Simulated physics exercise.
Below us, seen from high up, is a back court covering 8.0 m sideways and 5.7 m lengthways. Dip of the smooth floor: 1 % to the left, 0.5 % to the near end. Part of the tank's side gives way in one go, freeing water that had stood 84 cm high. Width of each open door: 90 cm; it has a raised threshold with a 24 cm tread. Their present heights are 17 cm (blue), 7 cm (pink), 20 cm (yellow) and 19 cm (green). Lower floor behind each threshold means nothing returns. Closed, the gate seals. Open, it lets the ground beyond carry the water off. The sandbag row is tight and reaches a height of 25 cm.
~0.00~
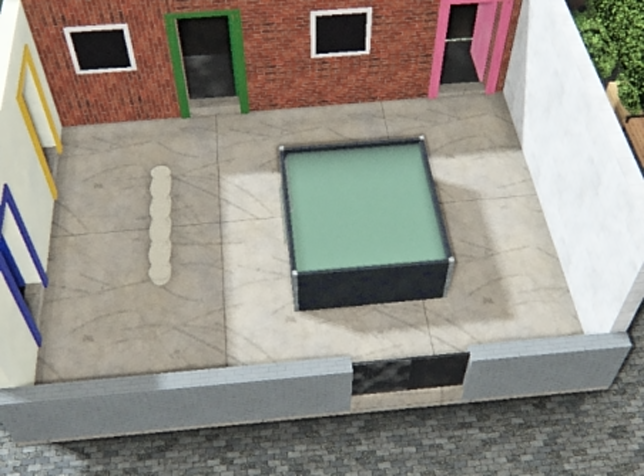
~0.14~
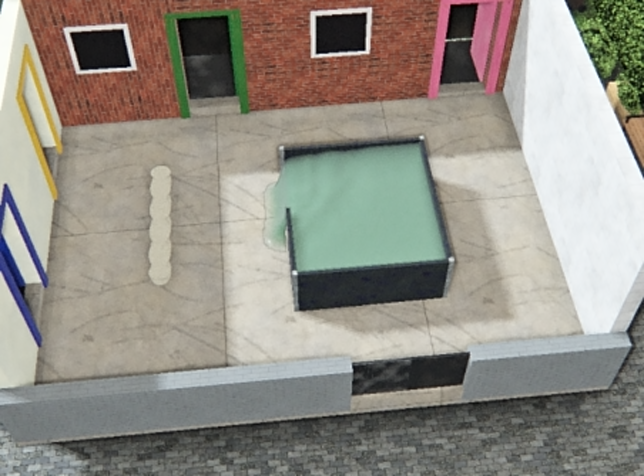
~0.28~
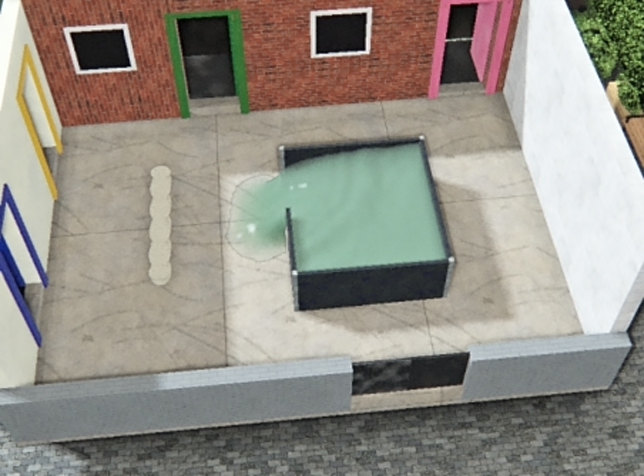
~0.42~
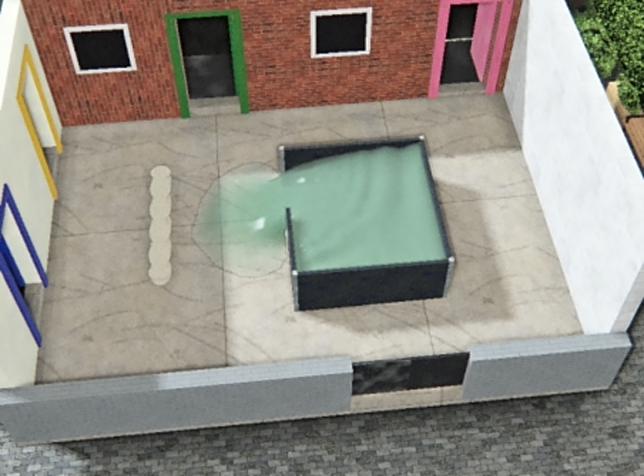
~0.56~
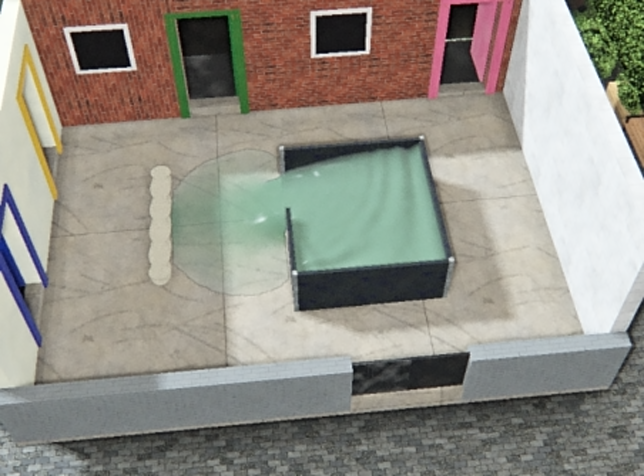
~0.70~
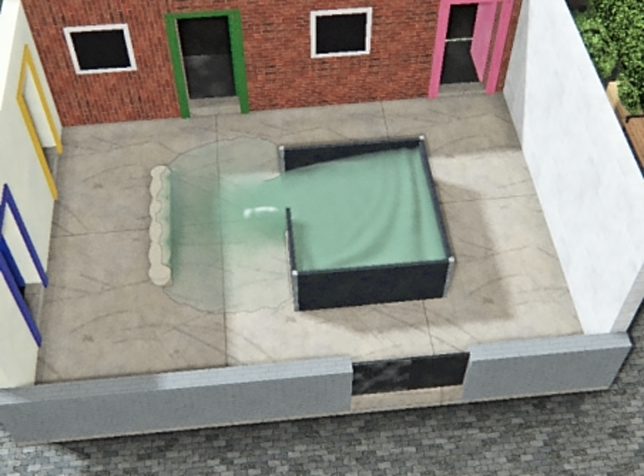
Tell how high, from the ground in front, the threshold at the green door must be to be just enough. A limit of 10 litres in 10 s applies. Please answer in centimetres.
It must be about 24 cm high.
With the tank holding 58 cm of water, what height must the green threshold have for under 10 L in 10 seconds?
About 23 cm.
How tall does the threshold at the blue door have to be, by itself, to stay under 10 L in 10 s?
At blue, roughly 19 cm.
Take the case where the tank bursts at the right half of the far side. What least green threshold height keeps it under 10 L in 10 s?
In that case you'd want it roughly 5.0 cm high.
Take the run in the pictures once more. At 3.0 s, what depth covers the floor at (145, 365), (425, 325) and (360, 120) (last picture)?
Roughly 3, 0 and 0 cm, in turn.
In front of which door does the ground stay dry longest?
I'd say the pink door.
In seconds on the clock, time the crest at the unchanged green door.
That happens close to 4.5 s on the clock.
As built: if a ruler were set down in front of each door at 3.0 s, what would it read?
Door by door, in centimetres - blue 12, pink 0, yellow 28, green 17.
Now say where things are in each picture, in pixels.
In the first picture, the tank at (362, 205) is whole and still, 84 cm deep; the green door at (210, 72) is dry.
In the second picture, the gap is at (288, 202), the front 0.4 m out at (269, 242); the back of the tank holds 84 cm.
In the third picture, water pours out at (288, 205) and has run 0.9 m, to (235, 242); about 14 cm deep outside, 84 cm at the back.
In the fourth picture, the front is at (197, 230), 1.5 m from the gap at (288, 206); 2.5 m2 of floor is wet, 84 cm left at the back.
In the fifth picture, water pours out at (288, 206) and has run 1.9 m, to (175, 259); about 8 cm deep outside, 78 cm at the back.
In the sixth picture, water pours out at (288, 206) and has run 2.1 m, to (167, 170); about 6 cm deep outside, 72 cm at the back; 0.8 m in a straight line remain to the green door at (210, 72).
After 1.4 s water covers 30 % of the floor, deepest (52 cm) near (175, 224); 5 cm at the green door, 0 litres in over its 19 cm threshold.
After 3.0 s water covers 55 % of the floor, deepest (39 cm) near (83, 129); 17 cm at the green door, 4 litres in over its 19 cm threshold.
After 10.0 s water covers 95 % of the floor, deepest (19 cm) near (565, 365); 10 cm at the green door, 38 litres in over its 19 cm threshold.
At the green door as built, the water arrived by 1.2 s and peaked near 25 cm at 4.4 s.
Run again over the same 10 s with other heights there, 38 litres in over 19 cm, 4 litres over 26 cm. The limit of 10 litres is kept from about 24 cm up.
